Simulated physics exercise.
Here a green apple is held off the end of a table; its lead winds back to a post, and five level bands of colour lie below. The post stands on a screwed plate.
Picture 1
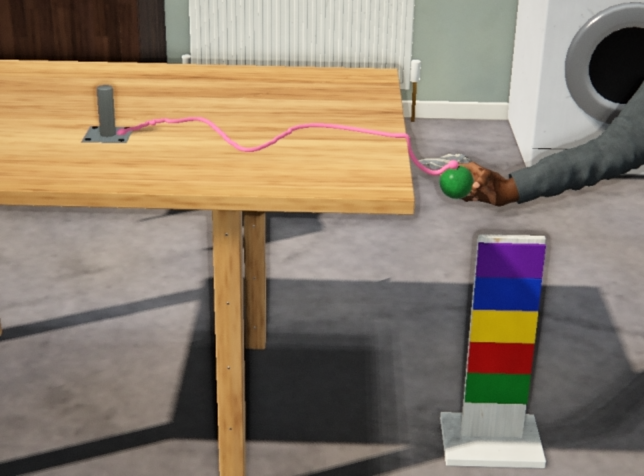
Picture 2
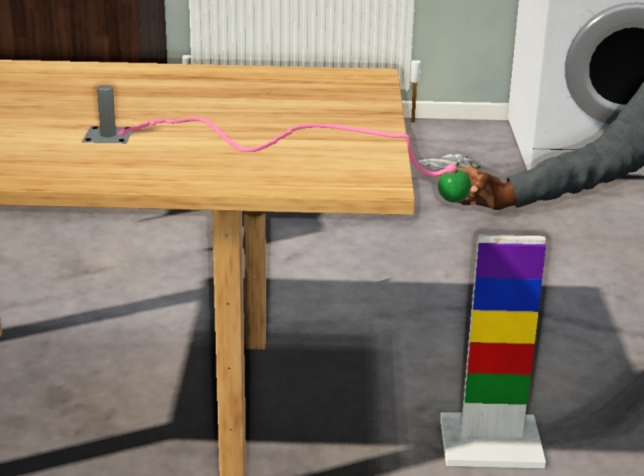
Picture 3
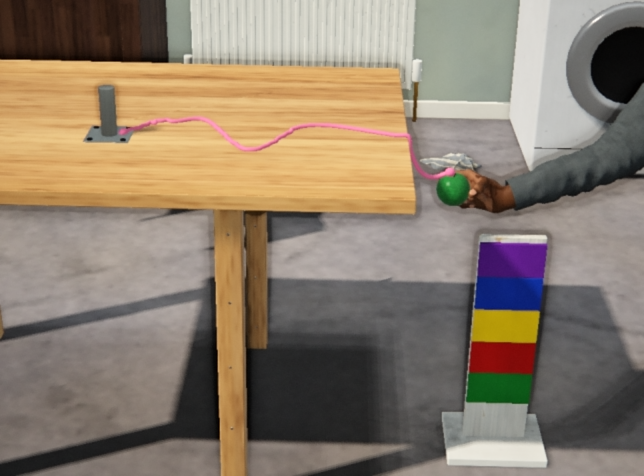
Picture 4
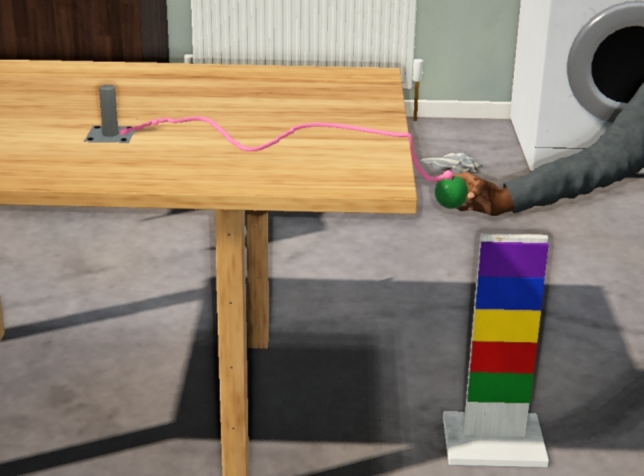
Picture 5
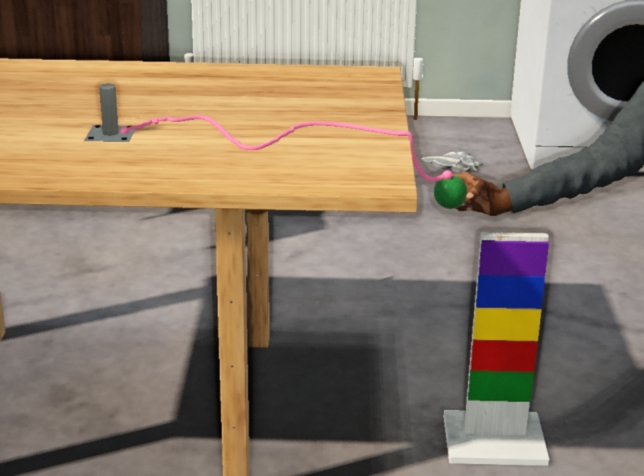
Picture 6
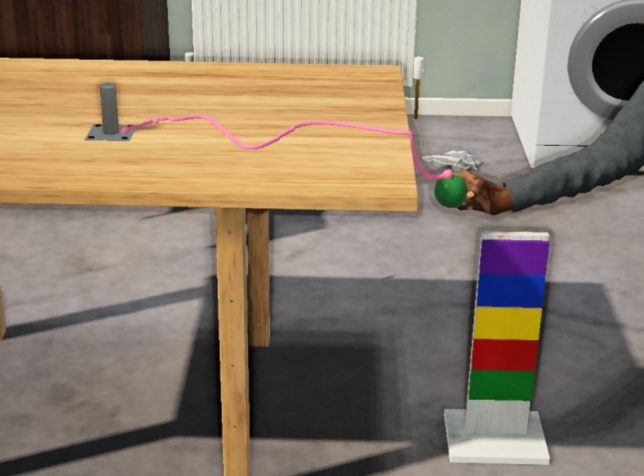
At the start, a hand reaching in from the right holds a green ball just off the table's end, its wavy pink cord running back to a metal post, with a colour-banded stand below. The hand and ball dip very slightly, then stay nearly still while the cord barely shifts.
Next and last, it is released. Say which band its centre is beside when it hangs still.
Its centre is beside the yellow band.
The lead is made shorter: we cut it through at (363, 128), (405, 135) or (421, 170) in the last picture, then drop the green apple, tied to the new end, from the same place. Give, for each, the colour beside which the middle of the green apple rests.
First try: No band; second try: Purple; third try: Blue.
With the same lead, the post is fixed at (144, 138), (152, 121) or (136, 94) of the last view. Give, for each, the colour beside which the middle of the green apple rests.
First try: Red; second try: Red; third try: Yellow.
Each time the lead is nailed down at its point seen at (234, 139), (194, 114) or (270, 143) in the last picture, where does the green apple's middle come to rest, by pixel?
First near (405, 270), then near (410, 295), then near (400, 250).
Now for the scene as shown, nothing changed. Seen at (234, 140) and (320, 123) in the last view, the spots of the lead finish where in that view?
The first moves to (303, 135), the second to (410, 163).
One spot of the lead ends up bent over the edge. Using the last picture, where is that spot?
It's the bit near (298, 126).
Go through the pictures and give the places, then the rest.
In the first frame, green apple (457, 182); purple (511, 262); blue (507, 295); yellow (504, 328); red (501, 359); green (498, 390).
In the second frame, green apple (455, 186); lead through (149, 123) (214, 126) (258, 149) (305, 127) (387, 135).
In the third frame, green apple (453, 189).
In the fourth frame, green apple (452, 192); lead through (151, 122) (216, 126) (260, 149) (307, 126) (389, 134).
In the fifth frame, green apple (450, 192).
In the sixth frame, green apple (451, 191); lead through (152, 121) (216, 124) (261, 147) (307, 124) (390, 132).
Soon after, apple near (382, 321); level with yellow.
After that, apple near (422, 322); level with yellow.
In the end, apple near (405, 323); level with yellow. Its centre hangs level with the yellow band.
